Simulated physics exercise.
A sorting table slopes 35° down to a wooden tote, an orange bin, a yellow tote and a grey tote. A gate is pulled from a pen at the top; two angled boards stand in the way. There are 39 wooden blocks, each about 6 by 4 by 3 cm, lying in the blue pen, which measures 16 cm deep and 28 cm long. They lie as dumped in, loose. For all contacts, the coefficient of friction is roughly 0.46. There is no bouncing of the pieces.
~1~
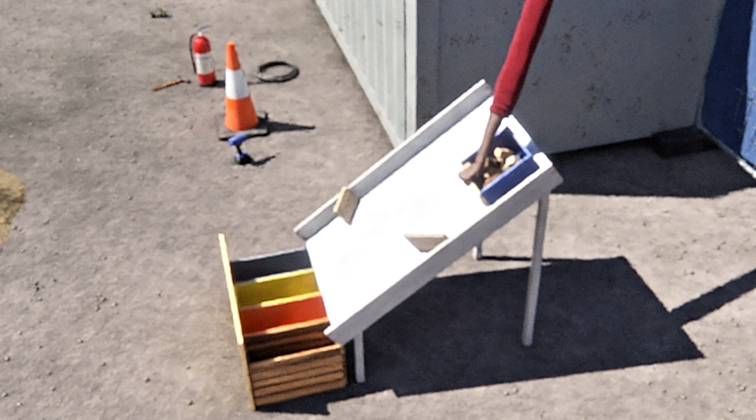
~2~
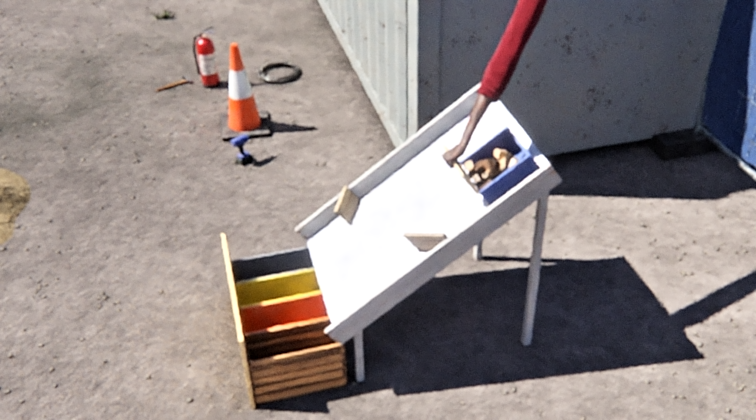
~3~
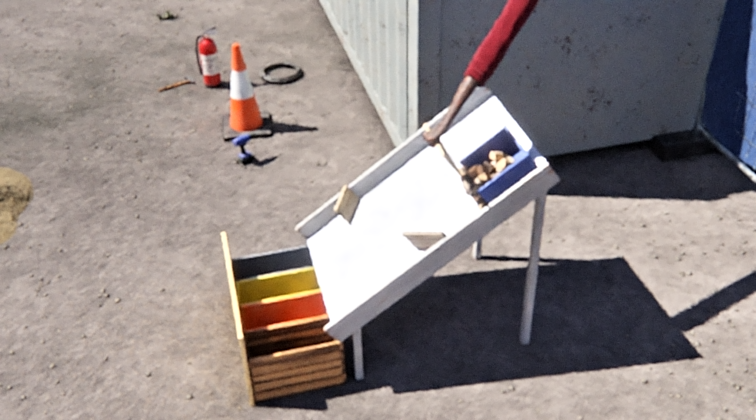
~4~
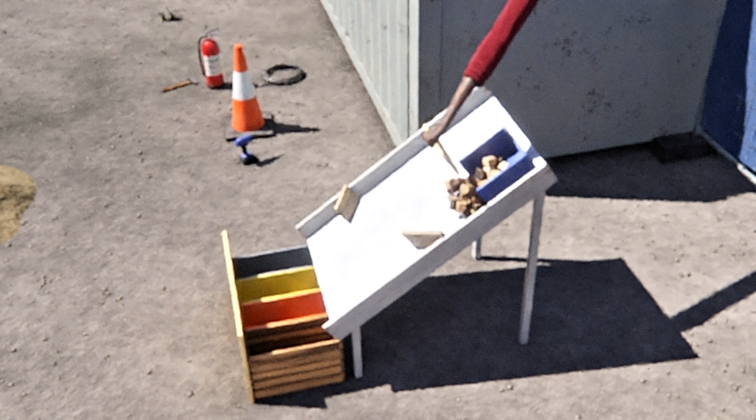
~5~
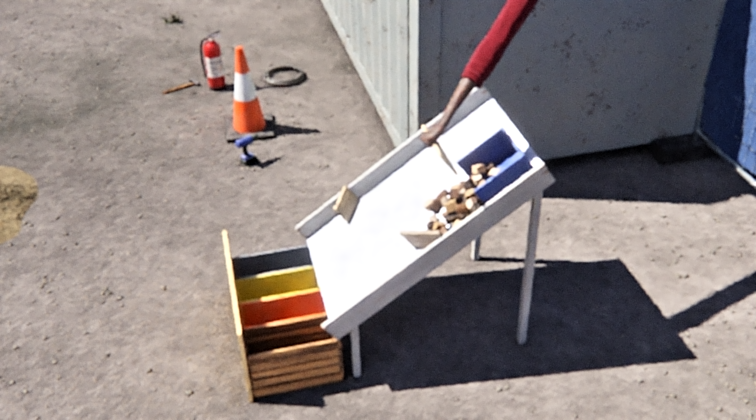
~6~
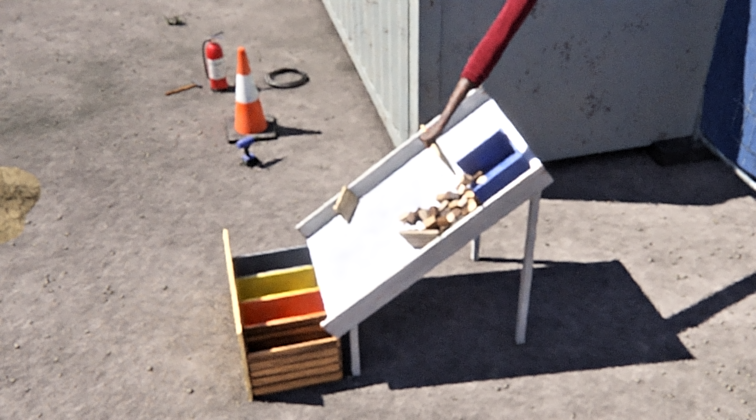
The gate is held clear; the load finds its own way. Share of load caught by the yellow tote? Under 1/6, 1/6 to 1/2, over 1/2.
In there you'll find a portion from a sixth to half in size.
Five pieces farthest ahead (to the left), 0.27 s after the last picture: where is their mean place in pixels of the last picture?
Pixel (347, 260), give or take.
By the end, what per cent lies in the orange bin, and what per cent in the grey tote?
Around 50 % in the first place and around 0 % in the second.
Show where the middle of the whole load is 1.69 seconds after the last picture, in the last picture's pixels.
The centre sits near (280, 339).
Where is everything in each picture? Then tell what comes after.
In the first picture (we follow the rim corner now nearest the camera), blue pen at (528, 156); yellow tote at (239, 309); nothing out yet.
The second picture shows blue pen at (527, 156).
The third picture shows blue pen at (525, 155); 6 out, the lowest block at (485, 208).
The fourth picture shows blue pen at (524, 155); 18 out.
The fifth picture shows blue pen at (521, 156); 26 out, the lowest block at (434, 221).
The sixth picture shows blue pen at (519, 156); yellow tote at (240, 302); 33 out.
Then, 0.27 s after the last picture, 39 on the slope.
Then, 0.61 s after the last picture, 4 in the orange bin, 2 in the yellow tote, 28 on the slope and 5 in the air.
Then, 1.08 s after the last picture, 15 in the orange bin, 10 in the yellow tote, 12 on the slope and 2 in the air.
Outcome (1.69 s after the last picture), 1 in the wooden tote, 20 in the orange bin, 11 in the yellow tote and 7 on the slope. Asked share, 11 of 39, 28 per cent.
